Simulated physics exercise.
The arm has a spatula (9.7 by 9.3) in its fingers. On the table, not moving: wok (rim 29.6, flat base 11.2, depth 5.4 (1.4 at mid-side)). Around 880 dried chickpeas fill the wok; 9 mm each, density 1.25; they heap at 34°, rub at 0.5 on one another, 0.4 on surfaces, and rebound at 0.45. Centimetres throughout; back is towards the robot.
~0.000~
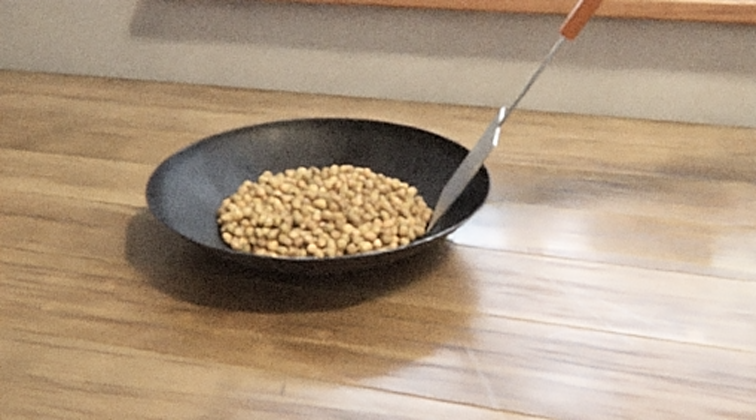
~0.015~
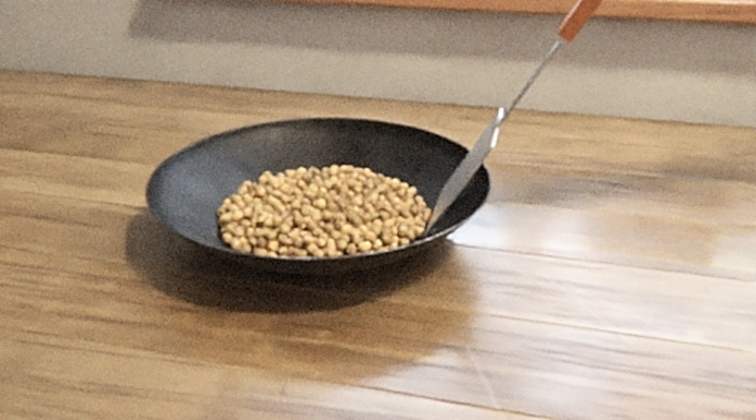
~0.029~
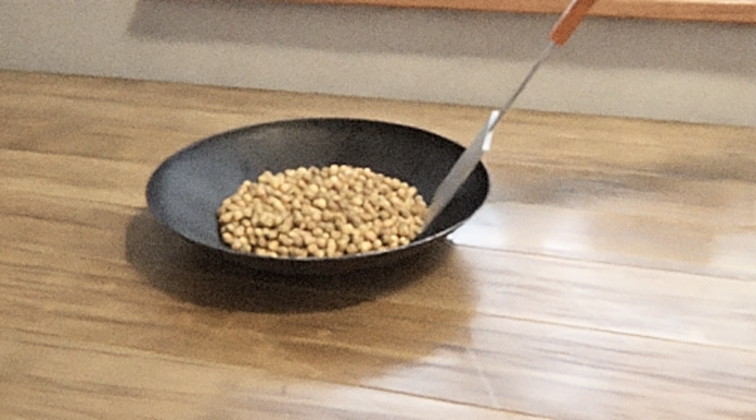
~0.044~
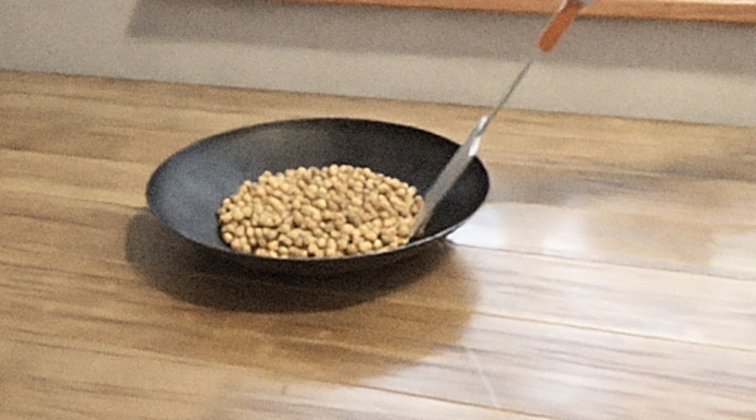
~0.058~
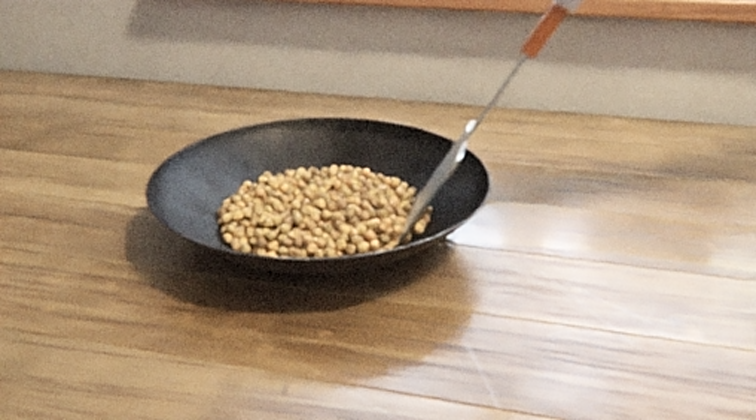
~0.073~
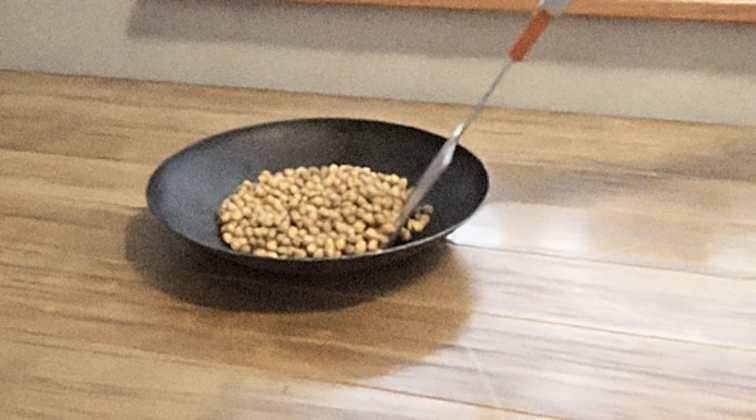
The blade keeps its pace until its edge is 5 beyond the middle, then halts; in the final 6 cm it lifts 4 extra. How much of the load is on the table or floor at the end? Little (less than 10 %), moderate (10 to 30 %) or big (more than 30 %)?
A little share, less than 10 %, ends on the table or floor.
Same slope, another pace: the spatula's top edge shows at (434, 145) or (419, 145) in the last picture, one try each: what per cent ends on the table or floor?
Some 5 and 15 per cent.
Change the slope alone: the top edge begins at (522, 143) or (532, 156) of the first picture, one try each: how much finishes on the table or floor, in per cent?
Some 0 and 0 per cent.
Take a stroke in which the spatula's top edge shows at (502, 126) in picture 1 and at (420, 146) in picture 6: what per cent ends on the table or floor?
Some 15 per cent.
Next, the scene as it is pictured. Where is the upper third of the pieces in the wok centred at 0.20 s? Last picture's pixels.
Near (260, 191).
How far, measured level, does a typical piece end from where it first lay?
About 4 cm.
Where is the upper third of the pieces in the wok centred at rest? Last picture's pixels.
Around (232, 186).
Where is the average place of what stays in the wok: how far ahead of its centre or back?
About 5.0 cm ahead.
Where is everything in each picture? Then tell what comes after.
The first frame shows spatula top edge at (500, 125), sloping 60°; upper third of the load around (324, 207), from x 220 to 430, top at y 170; 882 in the wok.
The second frame shows spatula top edge at (498, 126), sloping 60°; upper third of the load around (324, 207), from x 220 to 430, top at y 170.
The third frame shows spatula top edge at (491, 129), sloping 60°; upper third of the load around (324, 207), from x 220 to 430, top at y 170.
The fourth frame shows spatula top edge at (479, 134), sloping 60°; upper third of the load around (324, 207), from x 220 to 425, top at y 170.
The fifth frame shows spatula top edge at (466, 139), sloping 60°; upper third of the load around (325, 206), from x 220 to 430, top at y 170.
The sixth frame shows spatula top edge at (454, 142), sloping 60°; upper third of the load around (327, 203), from x 220 to 430, top at y 170; 882 in the wok.
After 0.14 s, sloping 60°, highest piece 6 above the table; 882 in the wok.
After 0.20 s, sloping 60°, highest piece 10 above the table; 881 in the wok, 1 on the blade or in flight.
After 0.43 s, sloping 60°, highest piece 5 above the table; 881 in the wok, 1 on the table or floor.
After 1.48 s, sloping 60°, highest piece 5 above the table; 881 in the wok, 1 on the table or floor.
At rest, 881 in the wok, 1 on the table or floor. That is 0 % on the table or floor.
